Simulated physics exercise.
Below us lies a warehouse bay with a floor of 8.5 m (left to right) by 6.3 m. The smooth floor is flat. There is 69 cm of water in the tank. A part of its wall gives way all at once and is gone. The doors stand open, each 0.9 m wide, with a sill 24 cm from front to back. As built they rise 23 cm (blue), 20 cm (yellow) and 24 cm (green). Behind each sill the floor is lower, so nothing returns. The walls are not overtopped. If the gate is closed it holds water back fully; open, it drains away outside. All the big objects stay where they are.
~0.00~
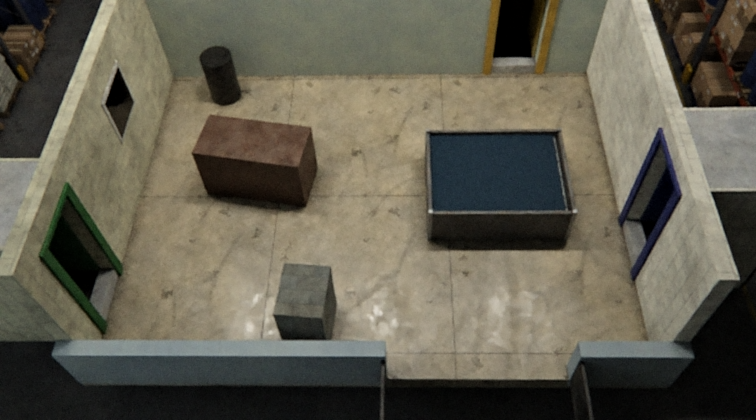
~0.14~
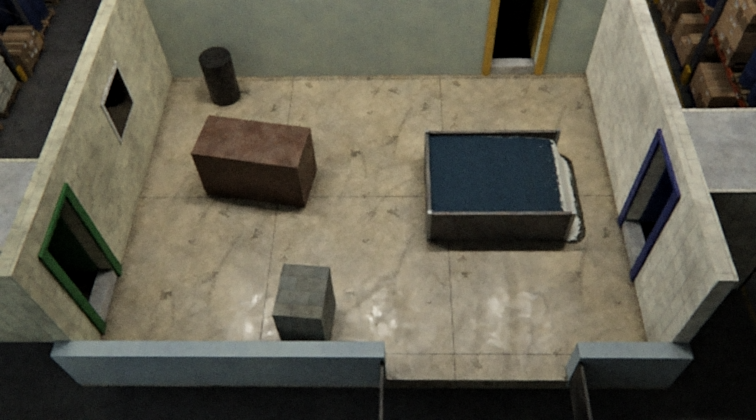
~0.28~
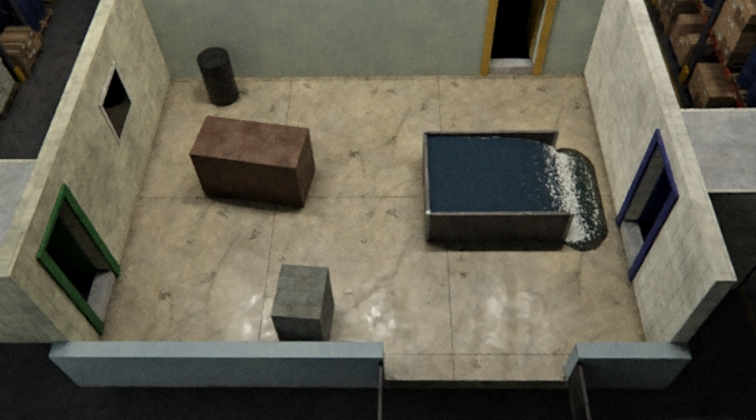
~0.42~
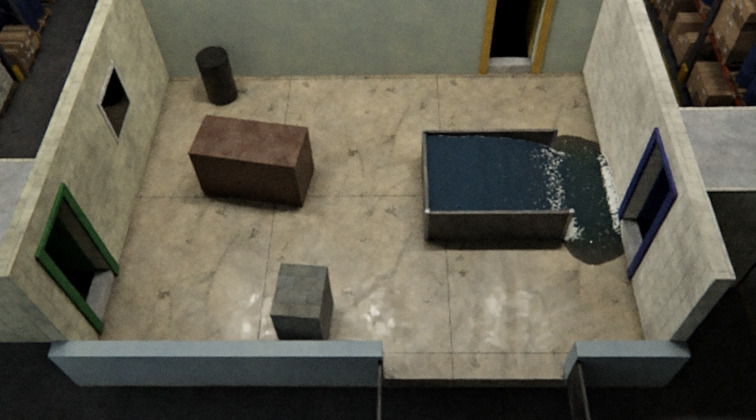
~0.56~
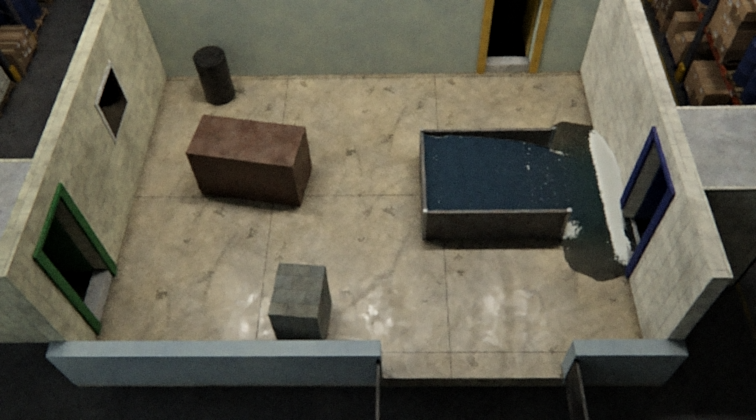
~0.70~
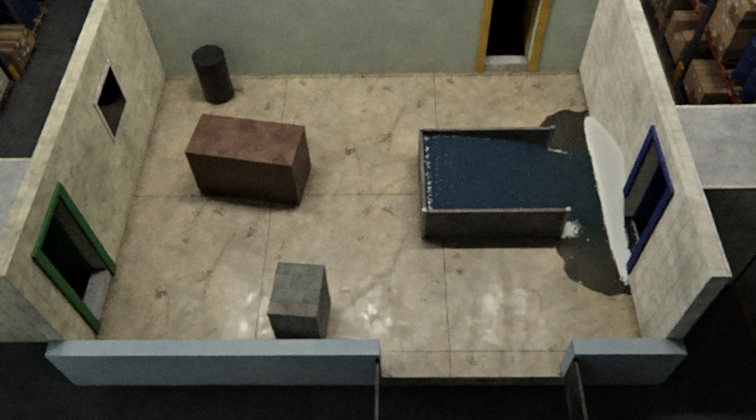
Warehouse bay with a tank of dark water losing its right side, water pouring out and spreading rightward to the blue doorway.
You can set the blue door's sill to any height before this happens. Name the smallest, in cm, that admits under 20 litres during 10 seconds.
At least 32 cm or so.
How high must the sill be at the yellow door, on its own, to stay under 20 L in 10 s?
Roughly 17 cm at yellow.
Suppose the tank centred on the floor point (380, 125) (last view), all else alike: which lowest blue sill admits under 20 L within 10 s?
About 9.0 cm.
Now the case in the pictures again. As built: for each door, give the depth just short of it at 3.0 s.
Depths in cm: Blue 21, yellow 22, green 0.
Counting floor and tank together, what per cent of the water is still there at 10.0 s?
About 84 per cent.
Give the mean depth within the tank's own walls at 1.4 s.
About 38 cm.
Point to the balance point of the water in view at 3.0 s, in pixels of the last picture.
At about (534, 193).
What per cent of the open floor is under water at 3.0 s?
Near 30 per cent is wet.
After 1.4 s water covers 15 % of the floor, deepest (50 cm) near (596, 189); 35 cm at the blue door, 19 litres in over its 23 cm sill.
After 3.0 s water covers 30 % of the floor, deepest (32 cm) near (632, 350); 21 cm at the blue door, 64 litres in over its 23 cm sill.
After 10.0 s water covers 95 % of the floor, deepest (9 cm) near (112, 363); 6 cm at the blue door, 65 litres in over its 23 cm sill.
At the blue door as built, the water arrived by 0.5 s and peaked near 42 cm at 0.7 s.
Run again over the same 10 s with other heights there, 57 litres in over 25 cm, 2 litres over 39.5 cm. The limit of 20 litres is kept from about 32 cm up.
